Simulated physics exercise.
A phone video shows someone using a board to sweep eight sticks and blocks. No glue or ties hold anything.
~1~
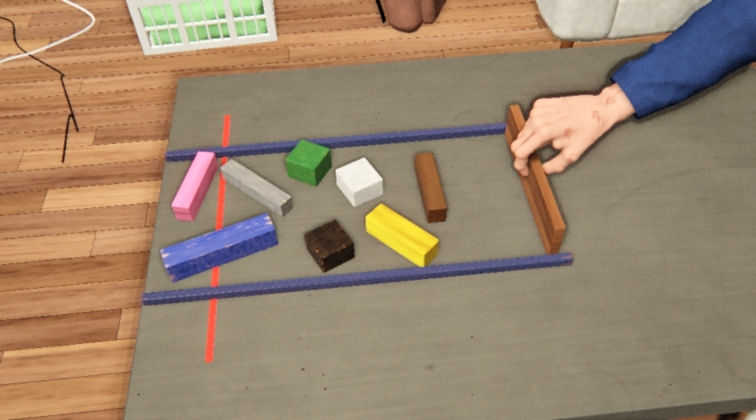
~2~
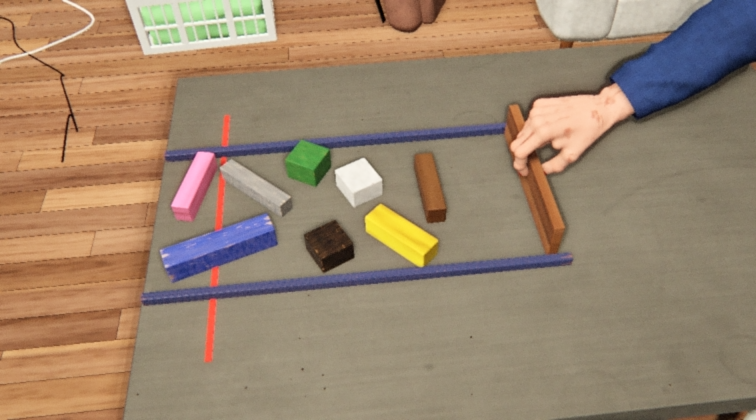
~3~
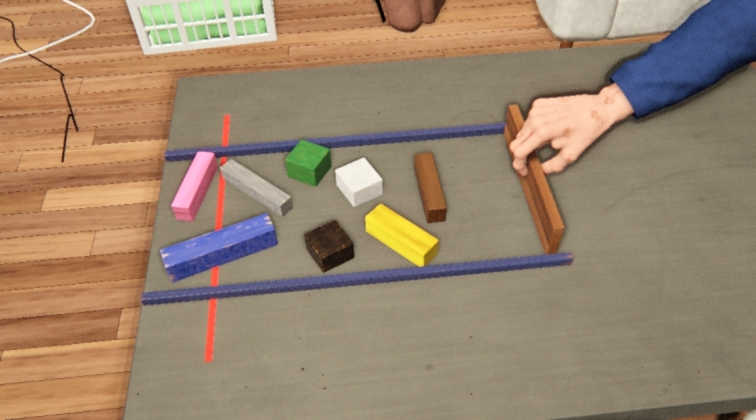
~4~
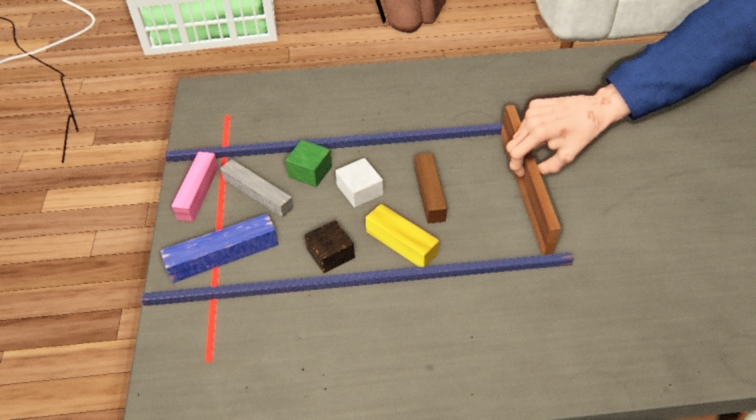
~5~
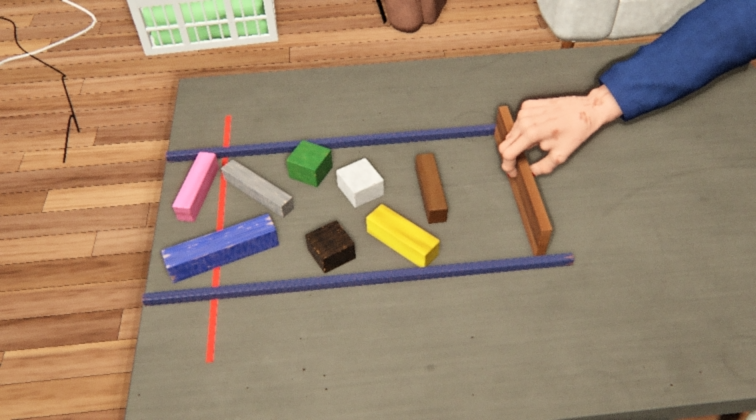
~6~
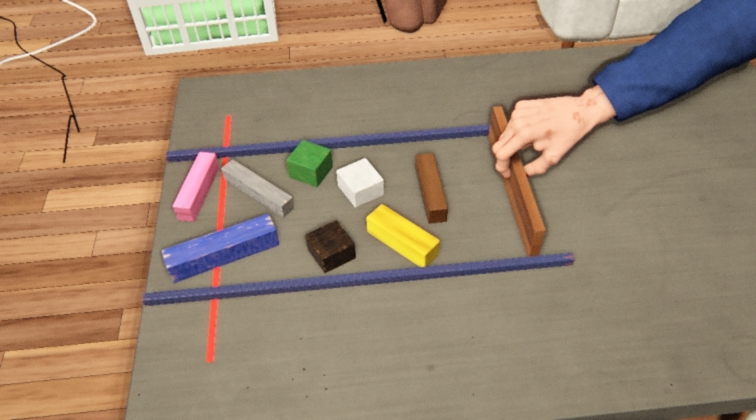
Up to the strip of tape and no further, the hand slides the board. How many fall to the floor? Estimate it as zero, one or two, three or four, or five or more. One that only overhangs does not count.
Estimate: One or two fall off.
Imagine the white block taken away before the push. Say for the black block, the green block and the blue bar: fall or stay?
The black block: Remains. The green block: Remains. The blue bar: Drops.
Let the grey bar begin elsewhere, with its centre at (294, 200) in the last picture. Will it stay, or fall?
I reckon from there it stays aboard.
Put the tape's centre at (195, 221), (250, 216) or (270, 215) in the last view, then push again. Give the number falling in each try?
Result per try: 4; 0; 0.
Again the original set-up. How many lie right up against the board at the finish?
It's 3 of them.
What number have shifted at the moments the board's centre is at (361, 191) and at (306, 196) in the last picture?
It comes to 5 for the first spot, 7 for the other.
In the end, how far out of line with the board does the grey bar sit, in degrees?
Some 0 degrees.
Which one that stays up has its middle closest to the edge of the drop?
Closest at the end: The grey bar.
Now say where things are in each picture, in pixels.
Pink stick (196, 186); blue bar (221, 247); grey bar (257, 188); board (532, 176); tape (220, 219), in the first picture.
Blue bar (221, 248); yellow stick (401, 236), in the second picture.
Grey bar (256, 187); black block (330, 246), in the third picture.
Pink stick (196, 186); brown stick (430, 187), in the fourth picture.
Blue bar (222, 248); white block (360, 183), in the fifth picture.
Pink stick (197, 186); blue bar (222, 248); grey bar (257, 188); board (514, 178); tape (221, 219), in the sixth picture.
A little later, none off yet; pink stick at rest near (197, 186); blue bar at rest near (222, 248); grey bar at rest near (257, 188).
Next, none off yet; pink stick moving near (188, 187); blue bar shifted a little near (165, 258); grey bar shifted about its own width near (203, 197).
When it is over, the number that fall off is one or two; down, blue bar and pink stick.
